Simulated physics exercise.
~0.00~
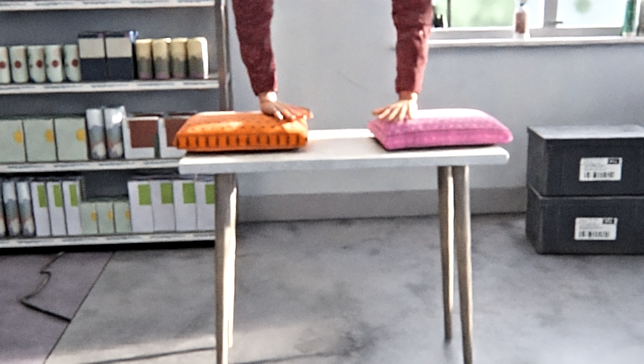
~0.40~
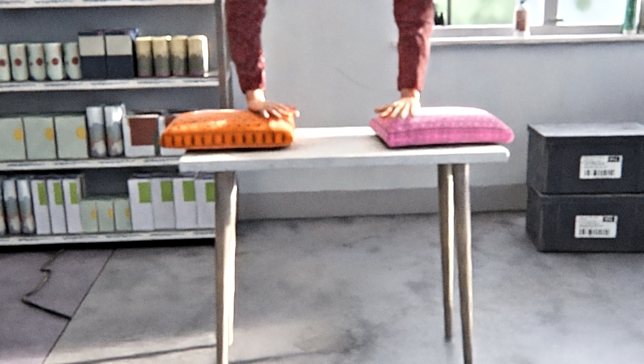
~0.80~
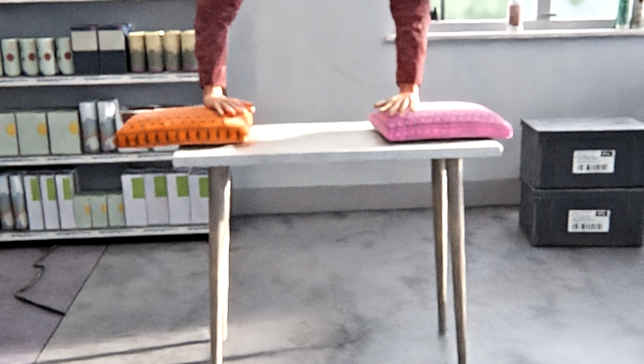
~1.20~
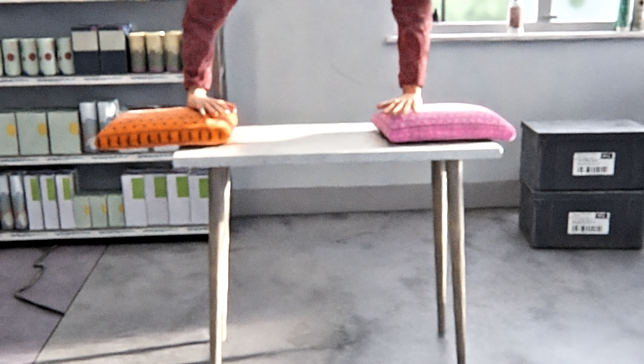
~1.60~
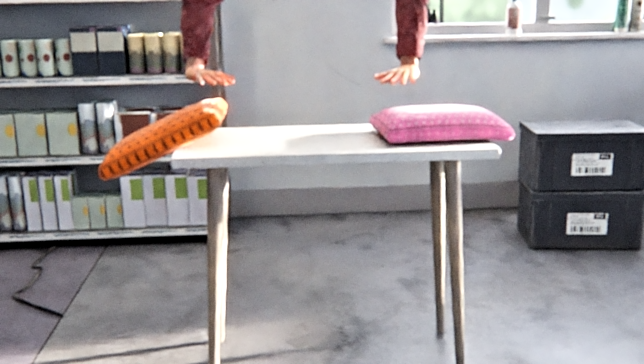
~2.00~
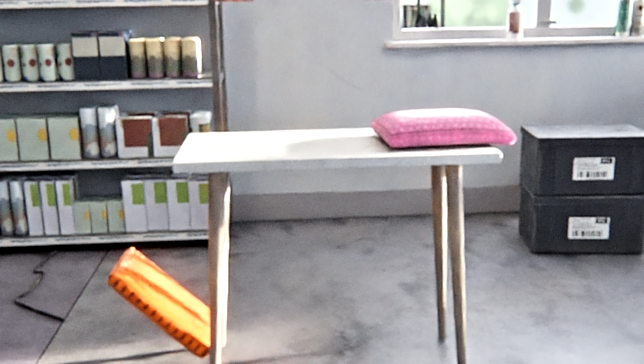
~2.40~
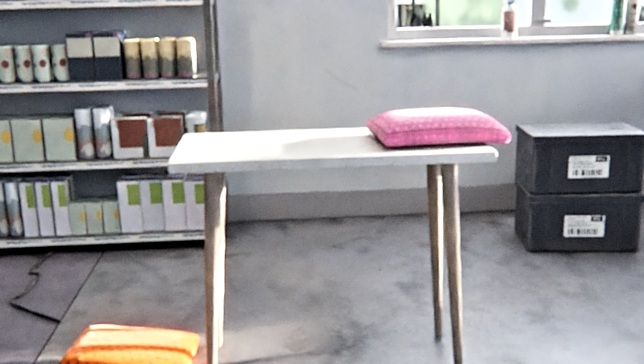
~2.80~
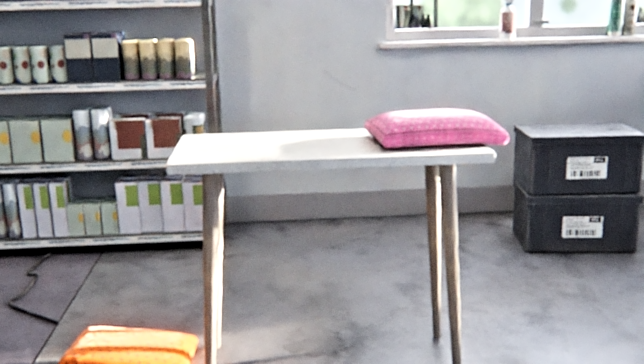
In a room with stocked shelves, two hands pushed an orange pillow past the left end of a table while resting on a pink one at the right; once they let go, the orange pillow tipped onto the floor and the pink one stayed put.
